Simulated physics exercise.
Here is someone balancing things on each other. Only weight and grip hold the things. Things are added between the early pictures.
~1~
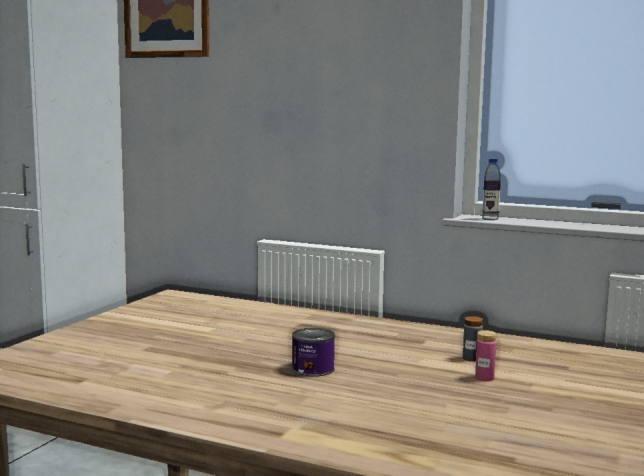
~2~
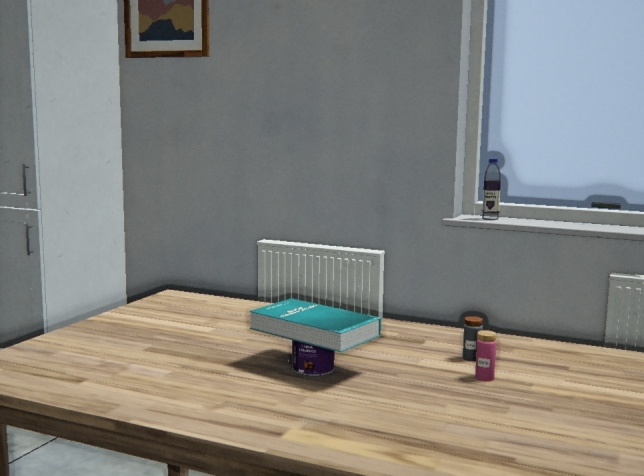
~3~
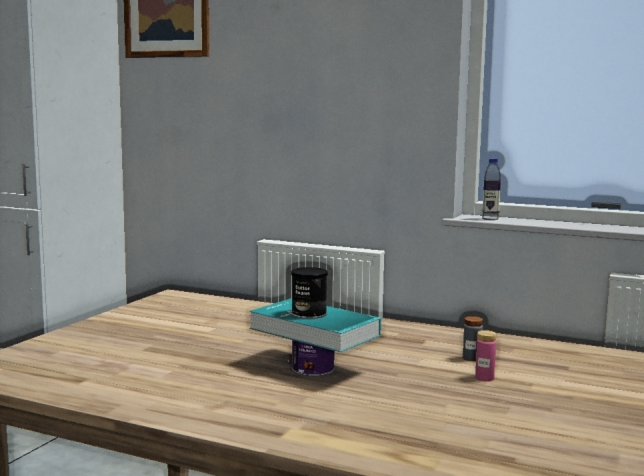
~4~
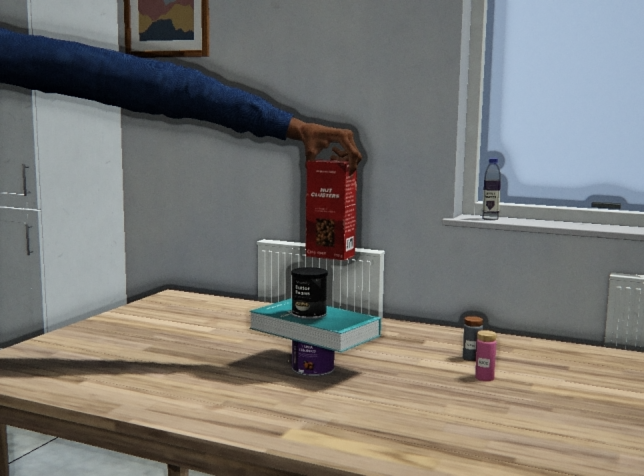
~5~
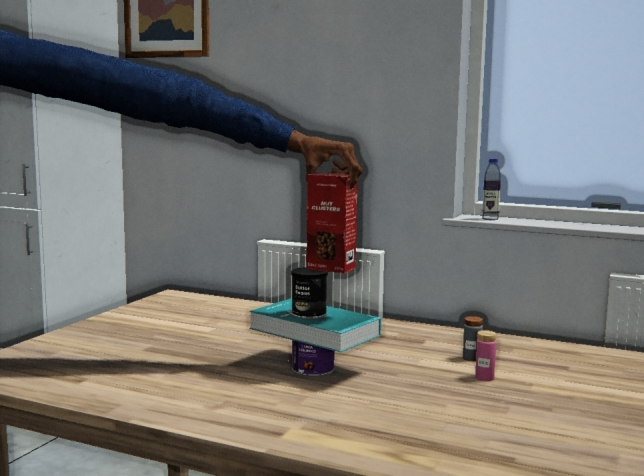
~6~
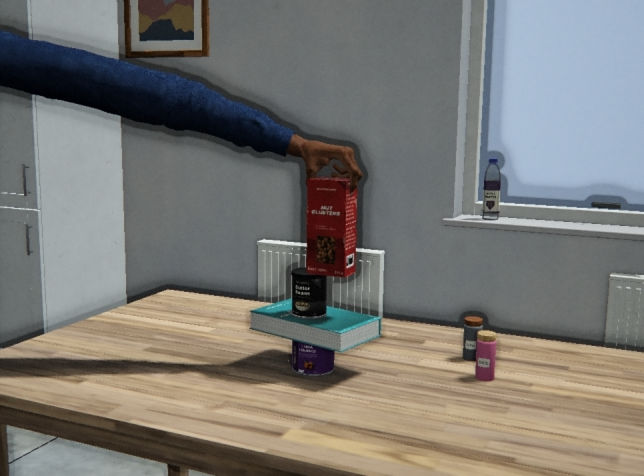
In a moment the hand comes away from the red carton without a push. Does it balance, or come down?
Outcome: The pile loses its balance.
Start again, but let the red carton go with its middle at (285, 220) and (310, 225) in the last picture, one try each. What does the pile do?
In the first case it comes apart; in the second case it stays up.
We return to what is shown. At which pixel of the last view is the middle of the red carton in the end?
Around (565, 375).
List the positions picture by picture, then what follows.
In the first frame, the last thing is not in view yet.
In the second frame, the last thing is not in view yet; pink shaker (486, 356).
In the third frame, the last thing is not in view yet; grey shaker (473, 339).
In the fourth frame, on its way; red carton (331, 209); purple tub (313, 352).
In the fifth frame, on its way; red carton (332, 222); black tin (309, 293).
In the sixth frame, set down, still held; red carton (332, 226); turquoise book (314, 323).
Then, 0.40 s after the last picture, red carton now fallen.
Then, 0.60 s after the last picture, things are still on the move.
Then, 0.80 s after the last picture, as before.
Then, 1.20 s after the last picture, nothing new.
At rest, fallen, red carton; the other 5 in place. Seen from the same camera at the end, red carton near (565, 375). The pile comes apart.
